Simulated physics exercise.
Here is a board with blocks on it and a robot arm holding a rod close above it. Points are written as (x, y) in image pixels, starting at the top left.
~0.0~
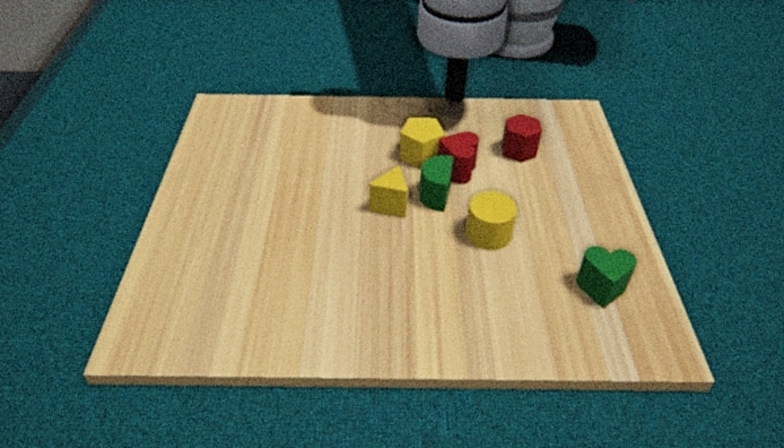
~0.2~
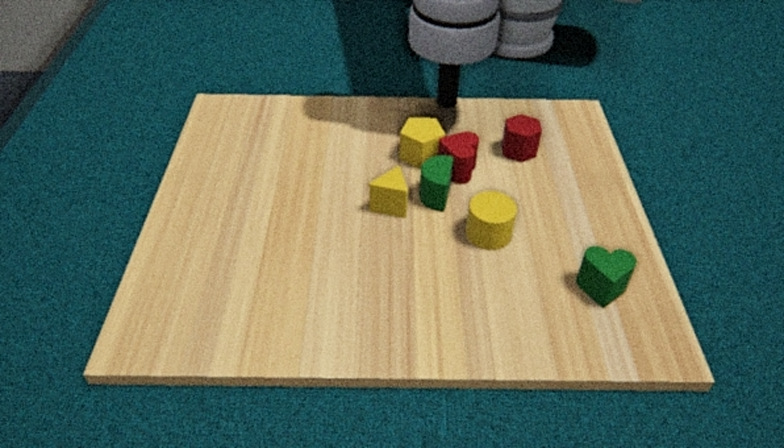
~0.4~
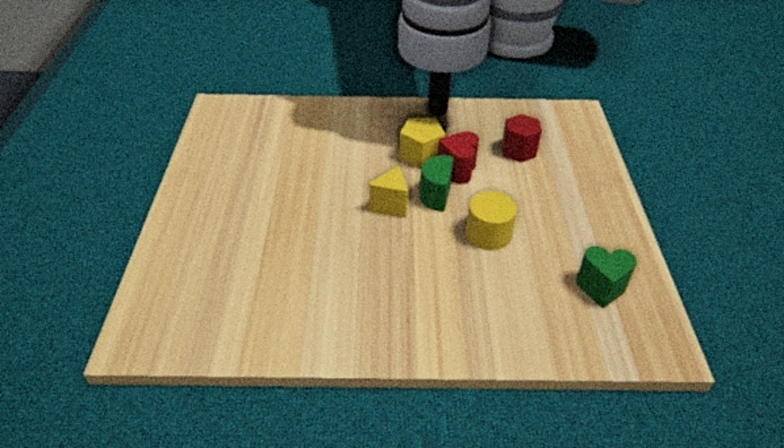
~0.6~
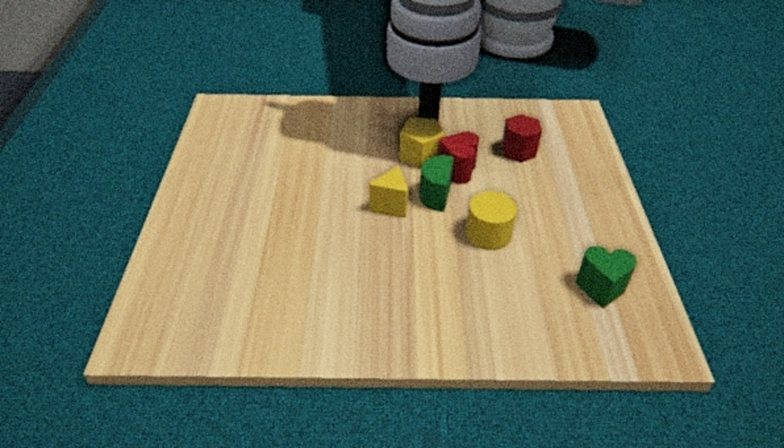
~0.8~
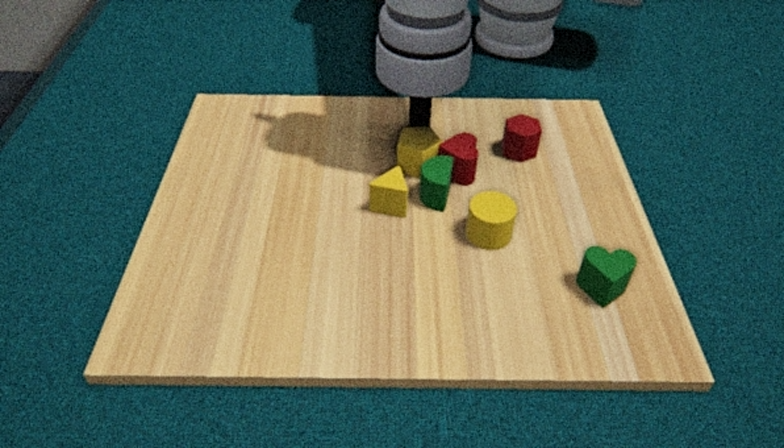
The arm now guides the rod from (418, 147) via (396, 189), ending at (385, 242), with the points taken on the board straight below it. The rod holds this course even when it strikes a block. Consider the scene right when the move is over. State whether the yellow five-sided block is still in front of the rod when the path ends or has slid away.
At the end of the path, the rod has already lost the yellow five-sided block, which lies beside or behind it.
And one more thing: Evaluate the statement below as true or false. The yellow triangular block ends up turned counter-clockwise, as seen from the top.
It is false.
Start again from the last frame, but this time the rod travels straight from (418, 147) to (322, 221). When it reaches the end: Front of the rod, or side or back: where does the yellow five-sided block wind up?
When the path is over, you would find the yellow five-sided block off to the side or behind the rod.
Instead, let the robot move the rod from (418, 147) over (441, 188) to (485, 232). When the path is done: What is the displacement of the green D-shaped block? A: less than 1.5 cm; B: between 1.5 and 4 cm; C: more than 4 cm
(C)
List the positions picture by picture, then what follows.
The first frame shows rod's lower end (454, 97); yellow triangular block (392, 179); yellow five-sided block (423, 128); green D-shaped block (438, 168); red heart (461, 143).
The second frame shows rod (447, 103); blocks still.
The third frame shows rod (438, 110); blocks still.
The fourth frame shows rod (428, 121); blocks still.
The fifth frame shows rod (420, 138); yellow triangular block (392, 179); yellow five-sided block (420, 138); green D-shaped block (438, 168); red heart (462, 145).
On the path given first. One third of the way, rod (403, 162); yellow triangular block (387, 192); yellow five-sided block (413, 167), turned 20° anticlockwise; green D-shaped block (447, 183), turned 45° anticlockwise; red heart (462, 148), turned 20° anticlockwise.
Two thirds of the way, rod (391, 194); yellow triangular block (383, 211), turned 80° clockwise; yellow five-sided block (415, 198), turned 55° anticlockwise; green D-shaped block (459, 195), turned 90° anticlockwise; red heart (462, 148), turned 20° anticlockwise.
At the end, rod (386, 229); yellow triangular block (374, 231), turned 75° clockwise; yellow five-sided block (422, 208), turned 75° anticlockwise; green D-shaped block (460, 197), turned 100° anticlockwise; red heart (462, 148), turned 20° anticlockwise.
